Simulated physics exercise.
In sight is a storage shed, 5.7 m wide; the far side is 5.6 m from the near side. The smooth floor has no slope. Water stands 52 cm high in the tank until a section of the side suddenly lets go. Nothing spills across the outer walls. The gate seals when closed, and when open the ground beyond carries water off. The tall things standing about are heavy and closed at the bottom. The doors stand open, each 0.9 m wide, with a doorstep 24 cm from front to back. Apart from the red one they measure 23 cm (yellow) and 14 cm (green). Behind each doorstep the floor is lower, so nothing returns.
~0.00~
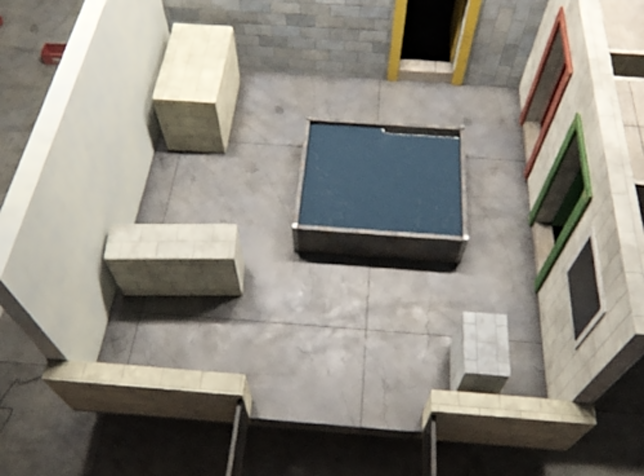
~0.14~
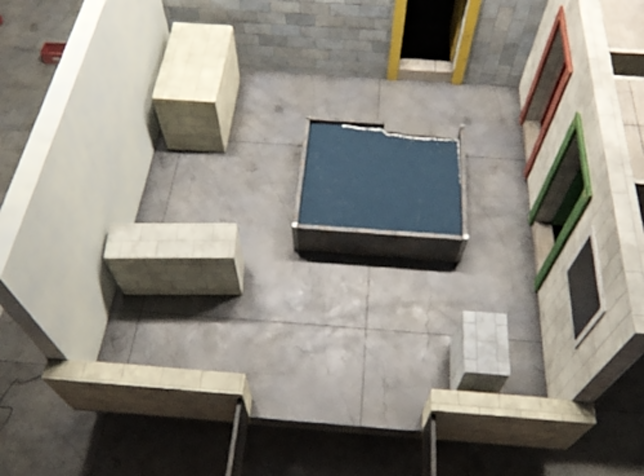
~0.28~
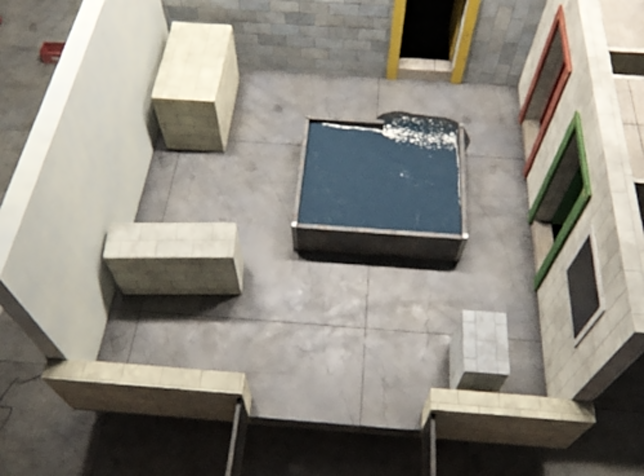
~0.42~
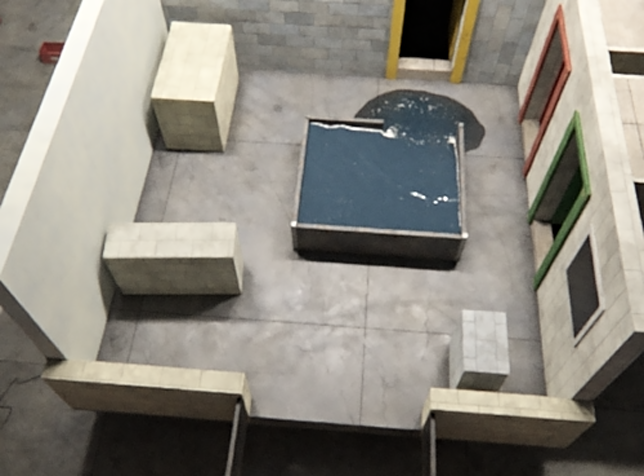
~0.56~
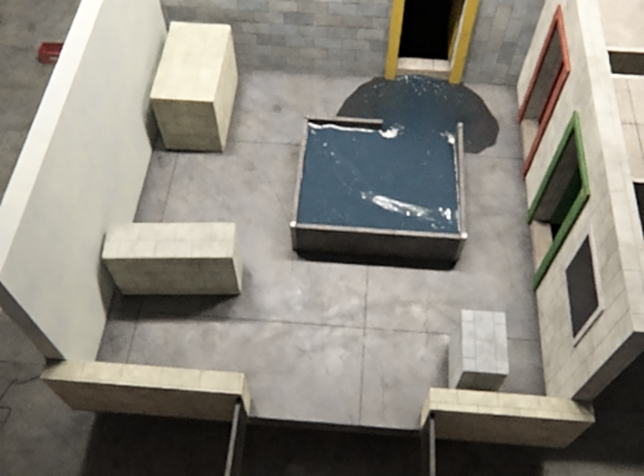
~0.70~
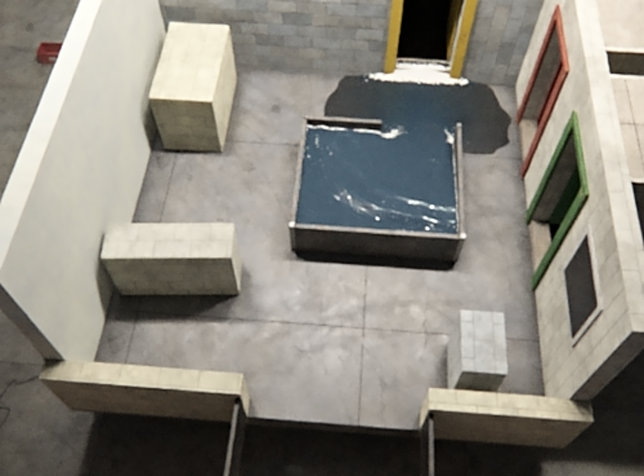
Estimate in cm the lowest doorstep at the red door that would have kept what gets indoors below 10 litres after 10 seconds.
Close to 13.5 cm is just enough.
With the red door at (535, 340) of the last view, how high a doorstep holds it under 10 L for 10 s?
About 12.5 cm.
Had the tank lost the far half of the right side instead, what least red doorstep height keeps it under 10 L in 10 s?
About 31 cm.
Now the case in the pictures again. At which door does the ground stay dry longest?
The green one.
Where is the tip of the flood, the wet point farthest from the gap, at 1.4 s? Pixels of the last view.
Around (281, 72).
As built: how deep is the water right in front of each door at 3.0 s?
Depths in cm: Red 15, yellow 26, green 4.
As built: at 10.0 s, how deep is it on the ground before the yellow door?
Roughly 9.0 cm deep.
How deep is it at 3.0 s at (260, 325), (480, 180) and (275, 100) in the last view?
About 0, 4 and 4 cm.
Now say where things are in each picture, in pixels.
Still water, 52 cm deep, in the tank at (382, 178); the red door at (543, 104) is dry, in the first picture.
The front is at a hidden place, 0.3 m from the gap on the far side; 0.2 m2 of floor is wet, 52 cm left at the back, in the second picture.
The gap is on the far side, the front 0.7 m out at (390, 116); the back of the tank holds 52 cm, in the third picture.
The front is at (398, 94), 1.2 m from the gap on the far side; 1.7 m2 of floor is wet, 52 cm left at the back, in the fourth picture.
The front is at (383, 78), 1.5 m from the gap on the far side; 2.6 m2 of floor is wet, 52 cm left at the back, in the fifth picture.
The front is at (398, 63), 1.6 m from the gap on the far side; 3.2 m2 of floor is wet, 48 cm left at the back; 0.7 m in a straight line remain to the red door at (539, 102), in the sixth picture.
After 1.4 s water covers 15 % of the floor, deepest (49 cm) near (510, 85); 2 cm at the red door, 0 litres in over its 12 cm doorstep.
After 3.0 s water covers 40 % of the floor, deepest (28 cm) near (510, 85); 15 cm at the red door, 2 litres in over its 12 cm doorstep.
After 10.0 s water covers 95 % of the floor, deepest (11 cm) near (524, 418); 7 cm at the red door, 17 litres in over its 12 cm doorstep.
At the red door as built, the water arrived by 1.2 s and peaked near 15 cm at 3.2 s.
With a doorstep of 11.5 cm, 21 litres would have come in within the 10 s; with 15.5 cm, 3 litres. So under 10 litres takes about 13.5 cm.
